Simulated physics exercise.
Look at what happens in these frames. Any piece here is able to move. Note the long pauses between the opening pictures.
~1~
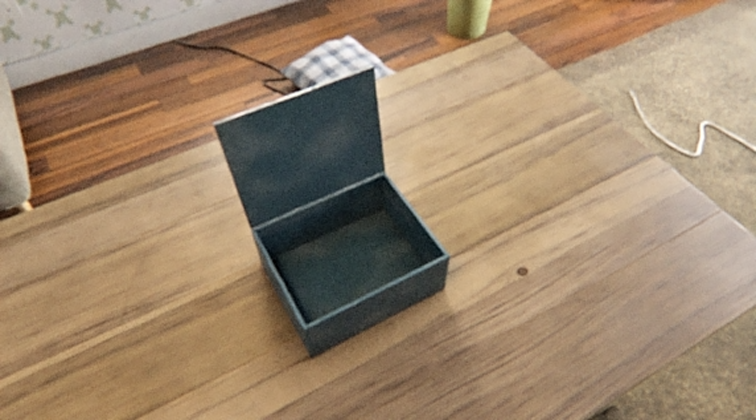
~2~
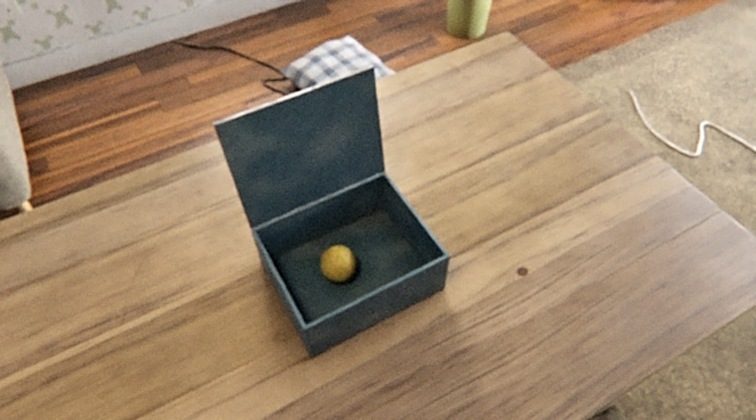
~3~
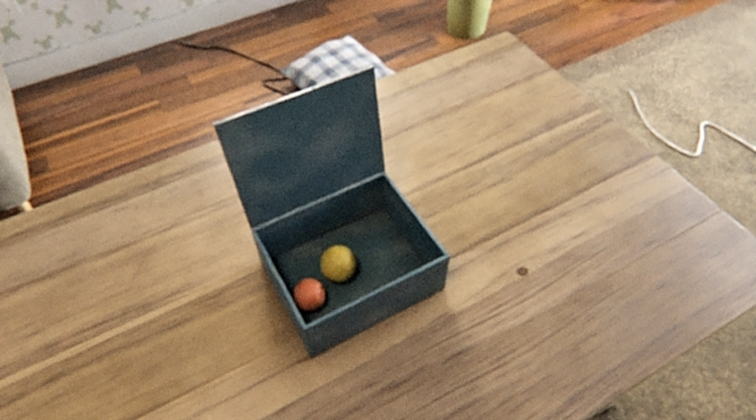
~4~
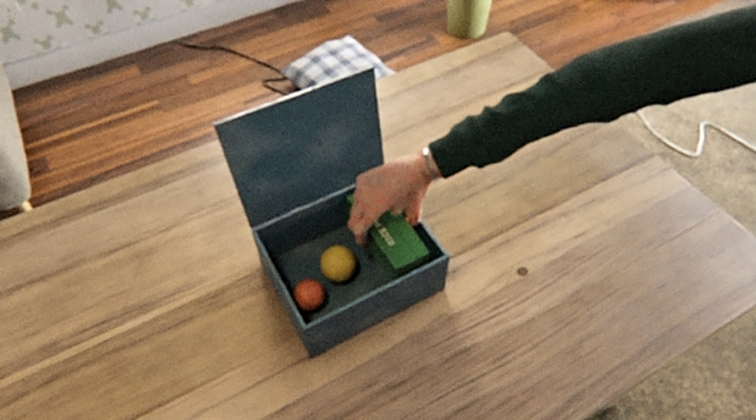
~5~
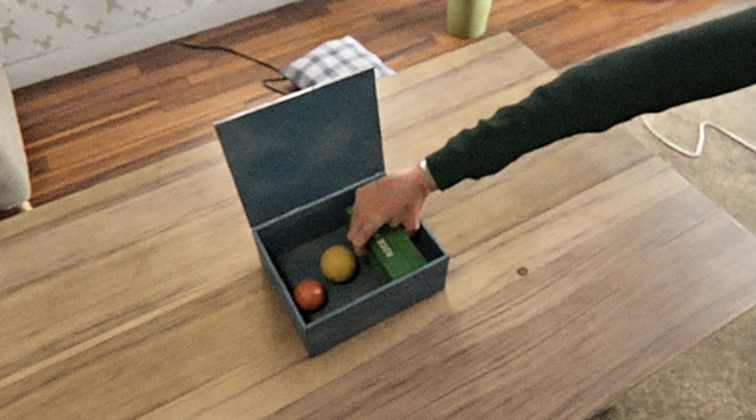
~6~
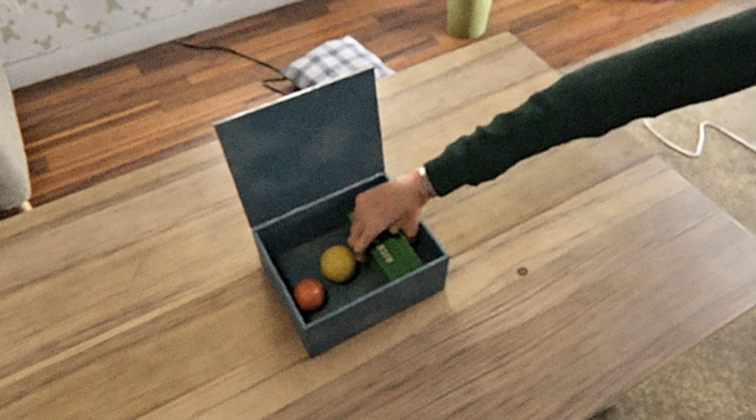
Yellow ball and then an orange one appearing in an open dark box, before a hand lowers a green carton beside them.
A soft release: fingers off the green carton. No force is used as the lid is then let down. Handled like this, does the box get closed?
Shuts.
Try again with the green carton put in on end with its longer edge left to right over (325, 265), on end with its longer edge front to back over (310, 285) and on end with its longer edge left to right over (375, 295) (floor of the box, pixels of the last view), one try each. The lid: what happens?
With the first placement the lid ends up closed; with the second, it ends up closed; with the third, it remains open.
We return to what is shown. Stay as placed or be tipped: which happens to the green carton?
Well, it stays just as set.
Then, 1.10 s on from there, lid starting down.
Then, 1.60 s on from there, lid 57° above the rim.
Then, 1.80 s on from there, lid 39° above the rim.
Then, 2.10 s on from there, lid 6° above the rim.
In the end, lid shut; all 3 unmoved. At the end, from the last picture's camera, green carton near (385, 251).
